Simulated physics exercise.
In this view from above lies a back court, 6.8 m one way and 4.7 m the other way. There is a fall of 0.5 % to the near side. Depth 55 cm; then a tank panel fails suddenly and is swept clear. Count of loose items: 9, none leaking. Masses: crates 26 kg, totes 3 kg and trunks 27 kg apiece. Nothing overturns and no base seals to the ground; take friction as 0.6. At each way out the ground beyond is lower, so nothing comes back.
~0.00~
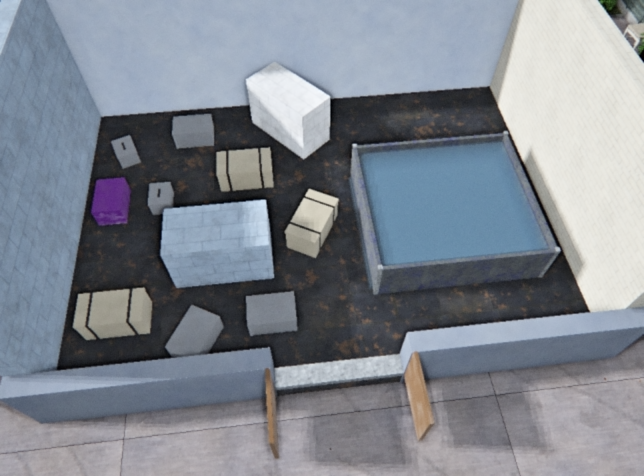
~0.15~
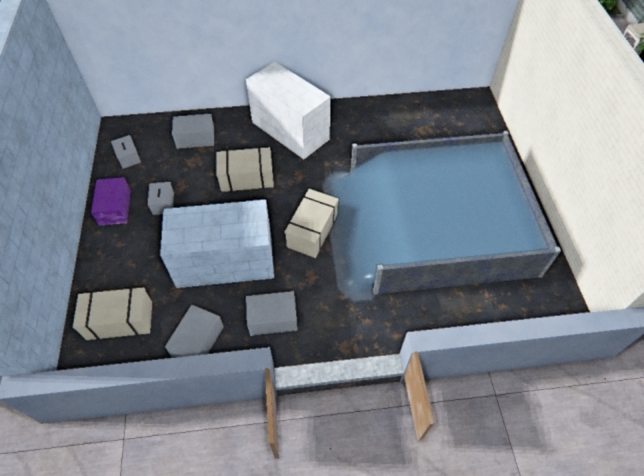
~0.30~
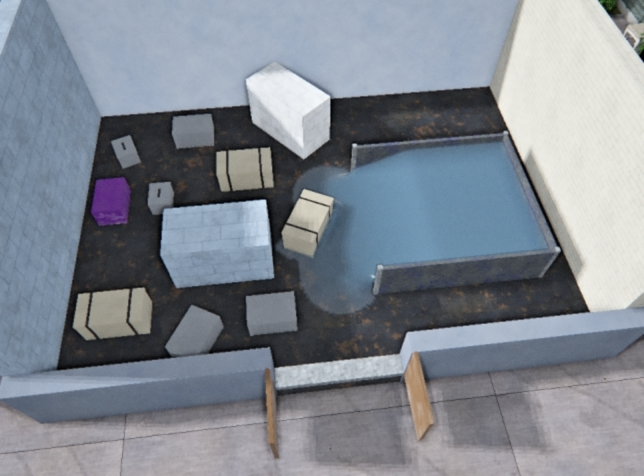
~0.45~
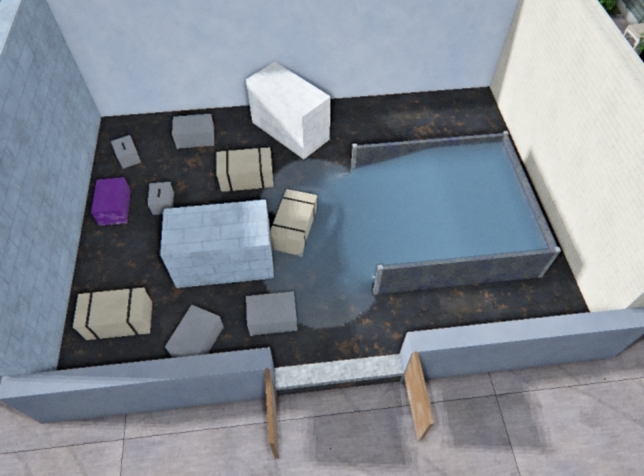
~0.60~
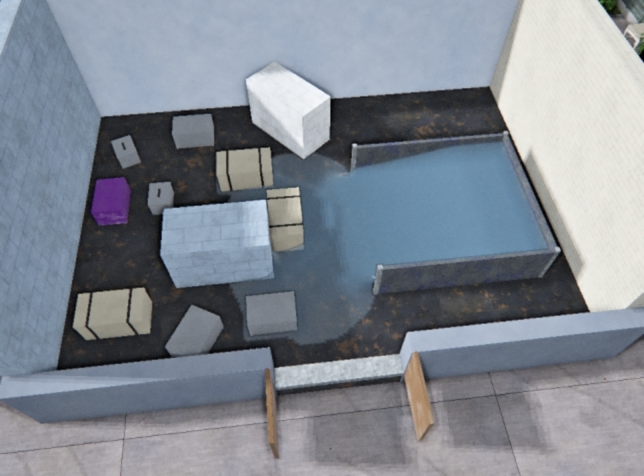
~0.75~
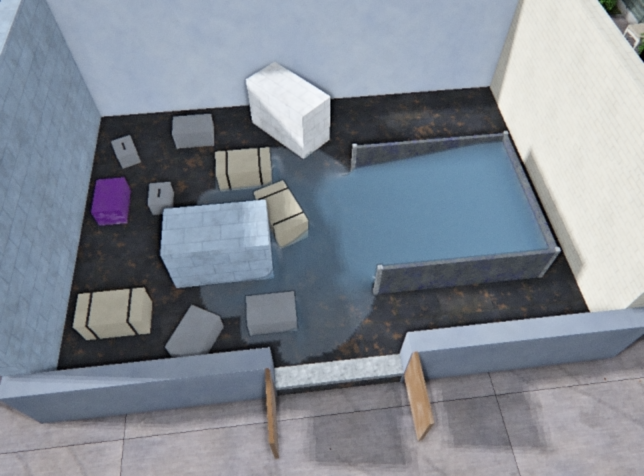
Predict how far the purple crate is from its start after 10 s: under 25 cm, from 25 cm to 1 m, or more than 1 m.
Result: Long travel.
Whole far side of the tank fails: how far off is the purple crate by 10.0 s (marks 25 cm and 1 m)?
Result: Purple crate essentially stationary.
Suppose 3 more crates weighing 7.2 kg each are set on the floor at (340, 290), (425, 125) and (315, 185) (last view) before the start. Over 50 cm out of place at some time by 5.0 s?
Taking them in the order given: Exceeds it, falls short and exceeds it.
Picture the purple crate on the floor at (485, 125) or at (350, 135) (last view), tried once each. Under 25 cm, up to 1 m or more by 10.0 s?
One try each gives this: It remains roughly in place, then it remains roughly in place.
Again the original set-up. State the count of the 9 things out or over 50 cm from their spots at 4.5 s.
6.
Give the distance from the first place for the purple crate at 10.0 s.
About 200 cm.
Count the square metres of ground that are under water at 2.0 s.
Near 18 m2 in all.
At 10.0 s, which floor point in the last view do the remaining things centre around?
Close to (215, 272).
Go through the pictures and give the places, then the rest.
The first picture shows the purple crate at (108, 195), on the bottom; water covers 4.3 m2; 0 of 9 have shifted.
The second picture shows the purple crate at (108, 195) rests on the ground; 5.3 m2 under water; 0 of 9 have shifted.
The third picture shows the purple crate at (108, 195) rests on the ground; 6.2 m2 under water; 1 of 9 have shifted.
The fourth picture shows the purple crate at (108, 195) rests on the ground; water covers 7.4 m2; 1 of 9 have shifted.
The fifth picture shows the purple crate at (108, 195), on the bottom; water covers 8.5 m2; 1 of 9 have shifted.
The sixth picture shows the purple crate at (108, 195) rests on the ground; water covers 9.4 m2; 1 of 9 have shifted.
After 2.0 s the purple crate is near (92, 196), 0.2 m from its start, aground; 0 of 9 are out; 2 afloat.
After 4.5 s the purple crate is near (103, 215), 0.4 m from its start, afloat; 0 of 9 are out; 8 afloat.
After 7.0 s the purple crate is near (98, 261), 1.1 m from its start, afloat; 0 of 9 are out; 9 afloat.
After 10.0 s the purple crate is near (94, 311), 1.8 m from its start, aground; 0 of 9 are out; 5 afloat.
